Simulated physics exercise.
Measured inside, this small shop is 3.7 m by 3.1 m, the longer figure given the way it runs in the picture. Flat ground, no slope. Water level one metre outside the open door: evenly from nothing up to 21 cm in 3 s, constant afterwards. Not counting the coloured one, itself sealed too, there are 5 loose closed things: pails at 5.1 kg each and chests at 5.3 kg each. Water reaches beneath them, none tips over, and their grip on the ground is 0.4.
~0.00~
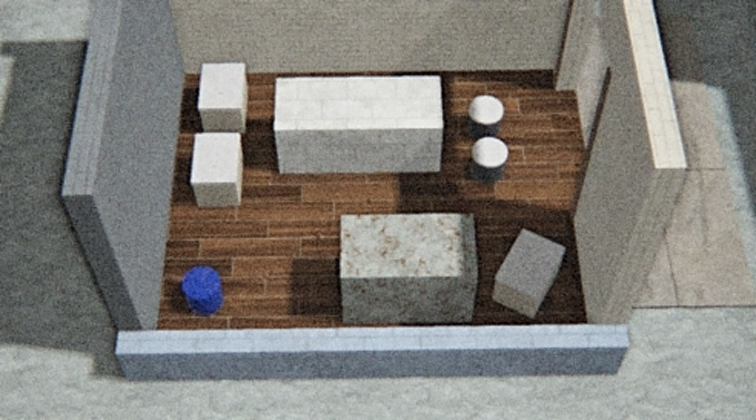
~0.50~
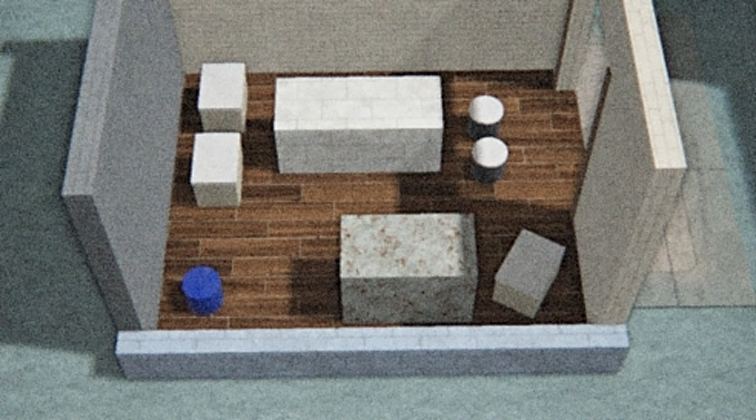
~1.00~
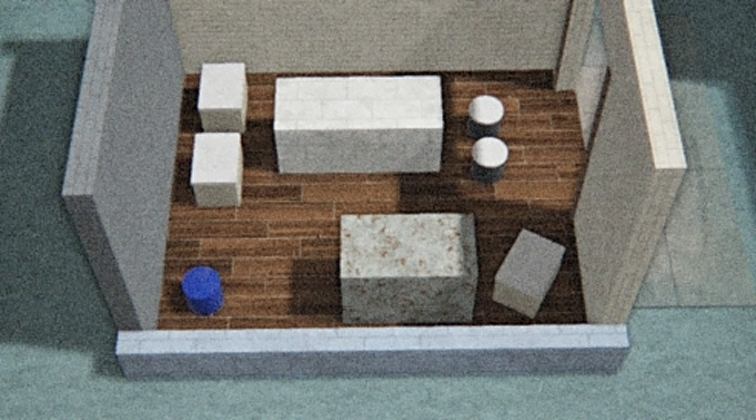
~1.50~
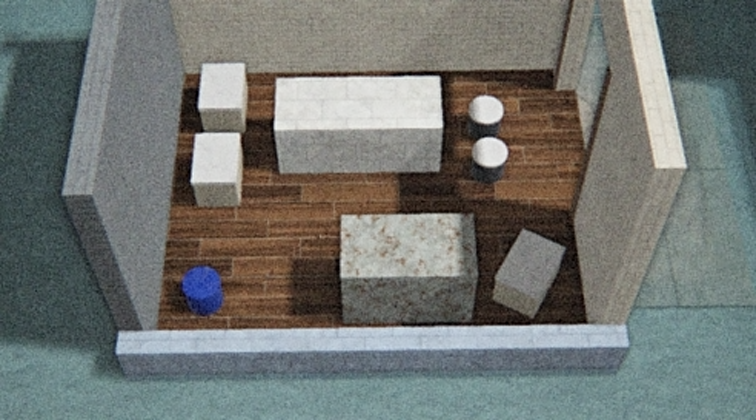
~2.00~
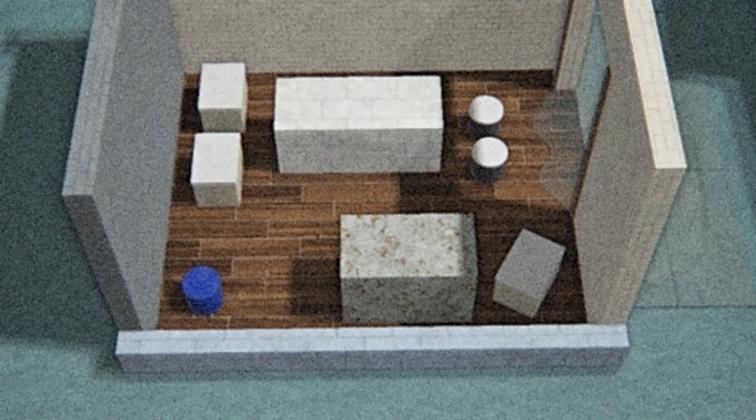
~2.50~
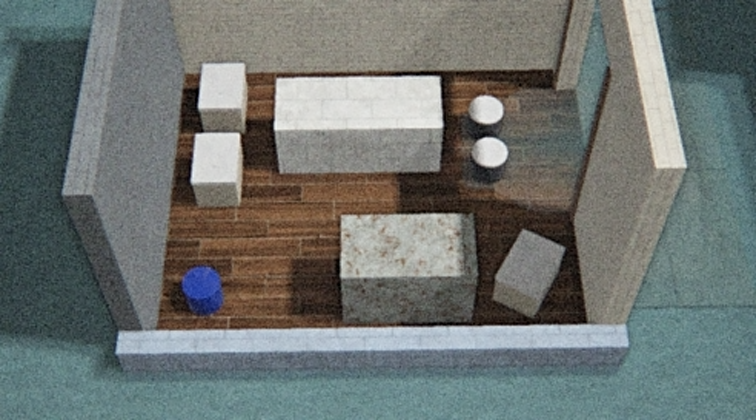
Water surrounds a small open-topped shop and begins spreading inside from the right doorway.
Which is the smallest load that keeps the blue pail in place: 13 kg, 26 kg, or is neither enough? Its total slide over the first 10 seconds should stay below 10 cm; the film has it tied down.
Going by the pictures, it is pinned only by the heavier mass.
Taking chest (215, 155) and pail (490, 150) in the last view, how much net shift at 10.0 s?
In that order: 60 cm, 250 cm.
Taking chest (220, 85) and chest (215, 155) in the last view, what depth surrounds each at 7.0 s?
Close to 12 and 13 centimetres.
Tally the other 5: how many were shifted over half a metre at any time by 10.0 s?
I make it 5.
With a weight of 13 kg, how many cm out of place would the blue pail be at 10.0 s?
I'd put it at about 40 cm.
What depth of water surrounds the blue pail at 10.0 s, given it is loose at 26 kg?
Around 17 cm.
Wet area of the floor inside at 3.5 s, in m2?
Flooded: Near 3.0 m2.
After 3.5 s the blue pail would be 0 cm from its start with 13 kg and 0 cm from its start with 26 kg; 0 cm of water round it then.
After 4.5 s the blue pail would be 0 cm from its start with 13 kg and 0 cm from its start with 26 kg; 0 cm of water round it then.
After 7.0 s the blue pail would be 0 cm from its start with 13 kg and 0 cm from its start with 26 kg; 9 cm of water round it then.
After 10.0 s the blue pail would be 36 cm from its start with 13 kg and 0 cm from its start with 26 kg; 17 cm of water round it then.
